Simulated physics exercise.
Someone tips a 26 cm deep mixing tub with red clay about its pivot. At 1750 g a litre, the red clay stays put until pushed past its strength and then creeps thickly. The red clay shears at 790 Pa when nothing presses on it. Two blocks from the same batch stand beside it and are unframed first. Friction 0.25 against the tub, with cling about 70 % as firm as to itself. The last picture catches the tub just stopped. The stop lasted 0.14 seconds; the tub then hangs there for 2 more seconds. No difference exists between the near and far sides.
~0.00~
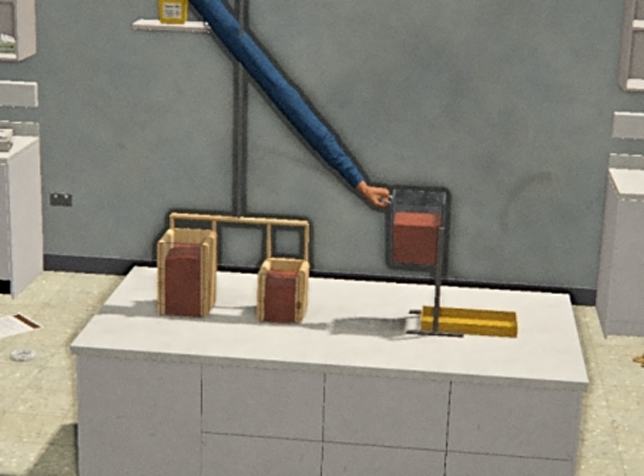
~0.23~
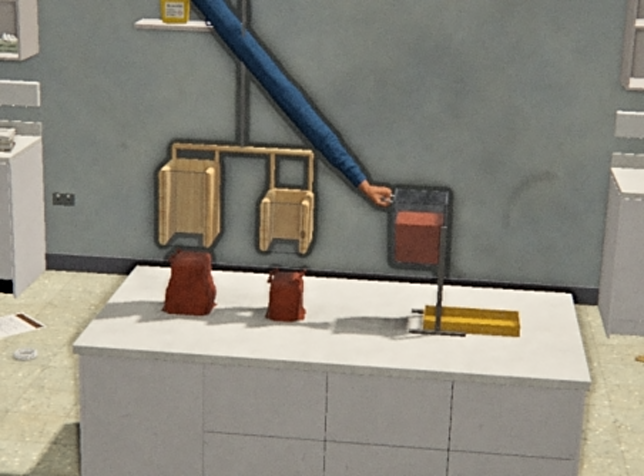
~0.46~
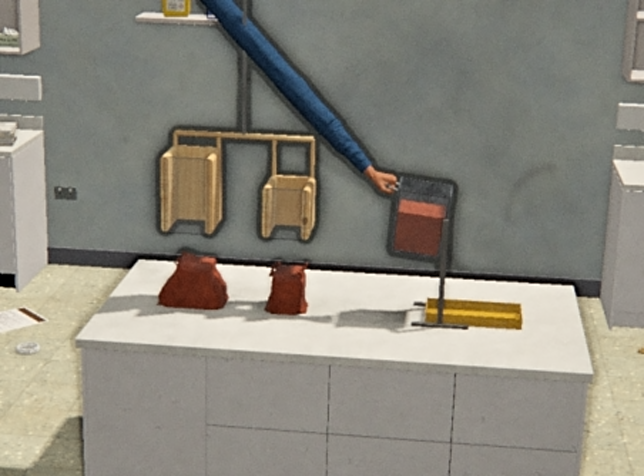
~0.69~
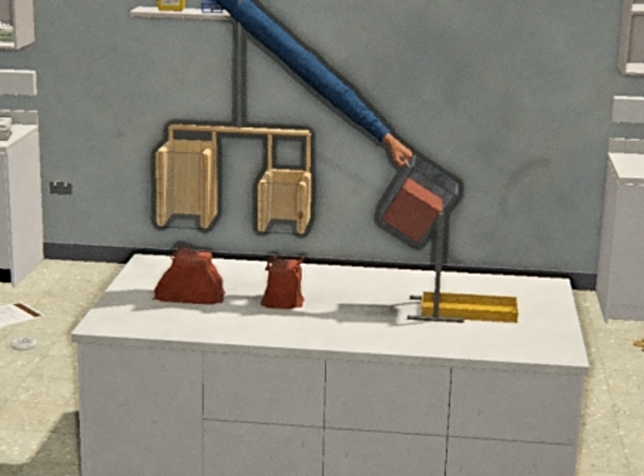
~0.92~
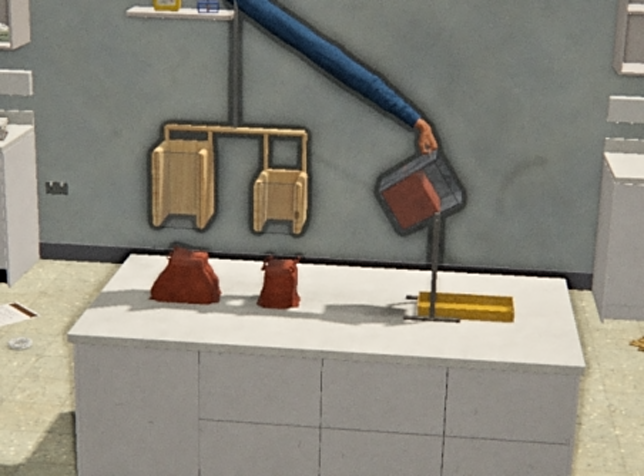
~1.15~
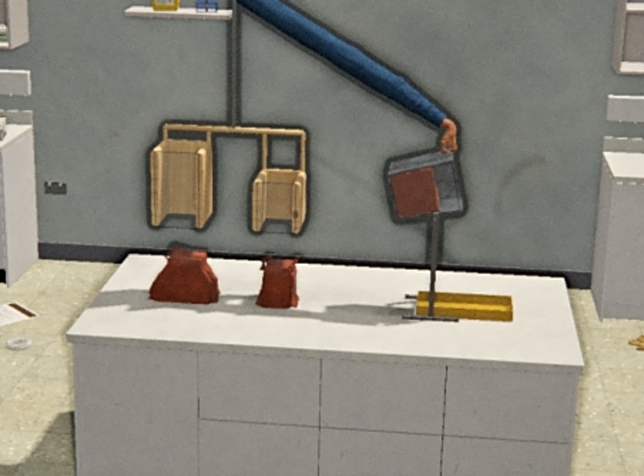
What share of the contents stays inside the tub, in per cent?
About 100 per cent.
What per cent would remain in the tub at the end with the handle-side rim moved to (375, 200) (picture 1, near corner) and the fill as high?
Some 100 per cent, I reckon.
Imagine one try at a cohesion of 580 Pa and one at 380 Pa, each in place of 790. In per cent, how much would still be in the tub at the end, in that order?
In that order: 100 %, 100 %.
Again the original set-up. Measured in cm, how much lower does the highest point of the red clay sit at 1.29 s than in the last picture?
I reckon it's close to 0 cm.
By 1.29 s, the tub is at 77 degrees and holds 100 %.
By 1.46 s, the tub is at 77 degrees and holds 100 %.
By 1.63 s, the tub is at 77 degrees and holds 100 %.
By 1.80 s, the tub is at 77 degrees and holds 100 %.
By 3.15 s, at the end, the tub is at 77 degrees and holds 100 %.
